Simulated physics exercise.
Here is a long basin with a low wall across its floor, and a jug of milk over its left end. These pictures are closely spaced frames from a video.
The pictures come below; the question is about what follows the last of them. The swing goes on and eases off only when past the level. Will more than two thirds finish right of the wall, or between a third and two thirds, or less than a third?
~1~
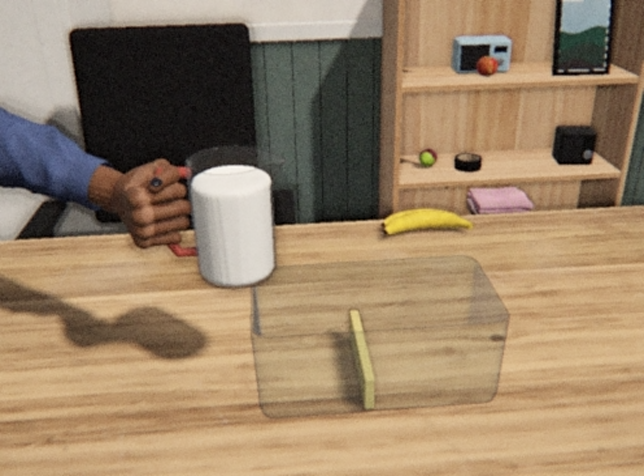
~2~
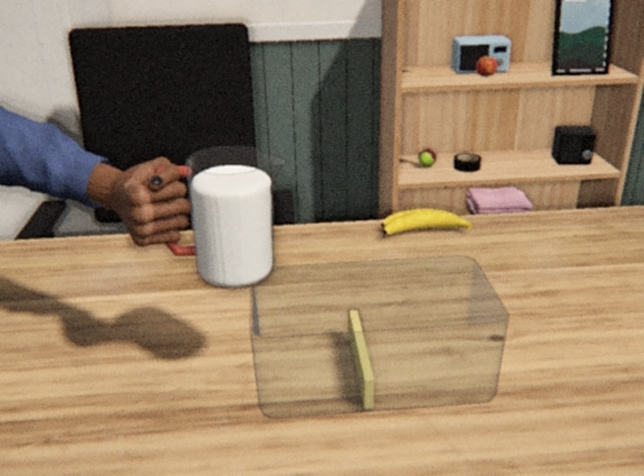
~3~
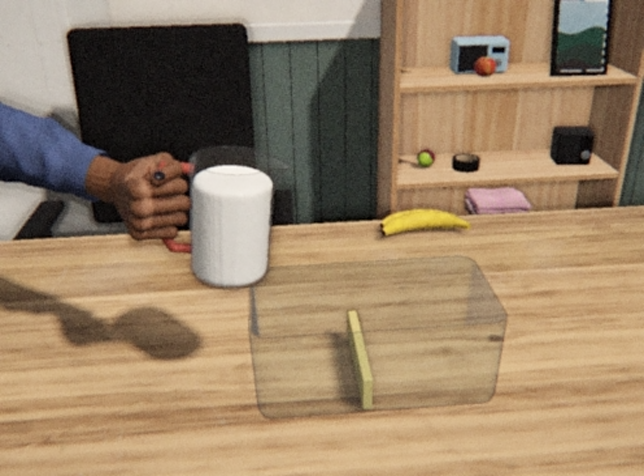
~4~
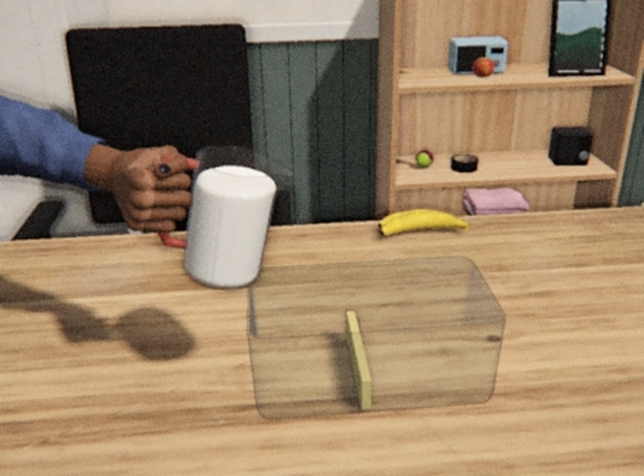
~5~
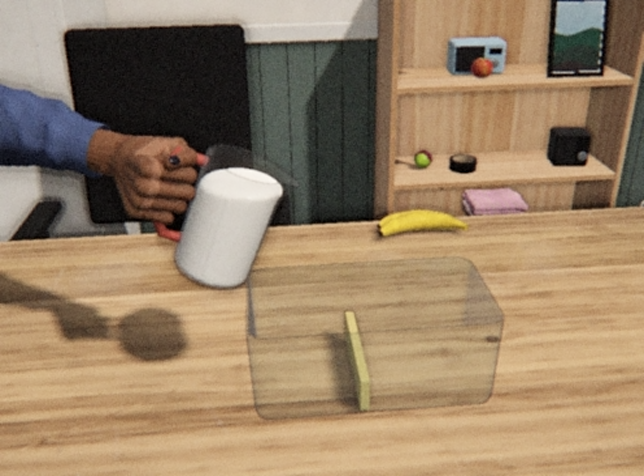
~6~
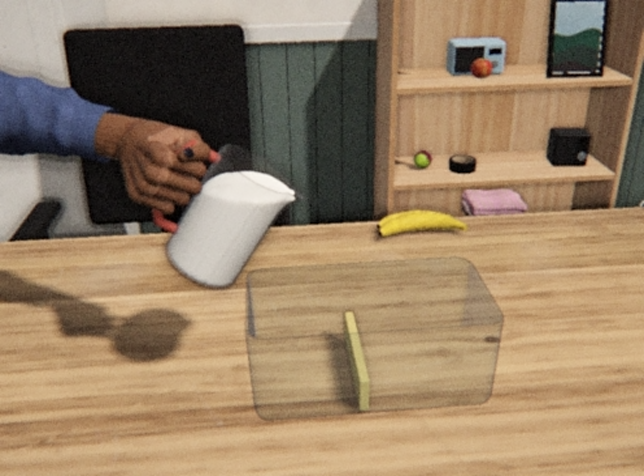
Right of the wall there will be between a third and two thirds.
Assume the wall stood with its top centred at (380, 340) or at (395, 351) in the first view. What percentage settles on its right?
I'd expect near 5 percent the first time and near 10 percent the next.
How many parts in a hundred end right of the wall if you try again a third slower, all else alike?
About 45 %.
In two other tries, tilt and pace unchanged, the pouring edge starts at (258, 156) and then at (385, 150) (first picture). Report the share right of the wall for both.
First try: Near 5 percent; second try: Near 90 percent.
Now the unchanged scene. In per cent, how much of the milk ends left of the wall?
That share comes out near 55 percent.
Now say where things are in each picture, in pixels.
Tilt 0°; pouring edge (286, 159); surface from (191, 180) to (270, 175); the long basin's rim runs from (252, 302) to (491, 287); the wall's top is at (361, 343), in the first frame.
Tilt 1°; pouring edge (287, 160); surface from (191, 179) to (271, 176), in the second frame.
Tilt 6°; pouring edge (290, 165); surface from (193, 177) to (272, 179), in the third frame.
Tilt 13°; pouring edge (295, 172); surface from (196, 185) to (276, 181), in the fourth frame.
Tilt 22°; pouring edge (300, 183); surface from (192, 202) to (283, 184), in the fifth frame.
Tilt 33°; pouring edge (305, 197); surface from (186, 212) to (294, 189), in the sixth frame.
A moment on, the jug is tipped on its side and 71 per cent is still to pour, 6 is left of the wall and 6 right of it.
Next, the jug is tipped on its side and 34 per cent is still to pour, 33 is left of the wall and 18 right of it.
Then the jug is tipped on its side and 12 per cent is still to pour, 43 is left of the wall and 39 right of it.
Later the jug is tipped on its side and 4 per cent is still to pour, 52 is left of the wall and 42 right of it.
At rest 57 per cent lies left of the wall, 42 right of it and 1 outside.
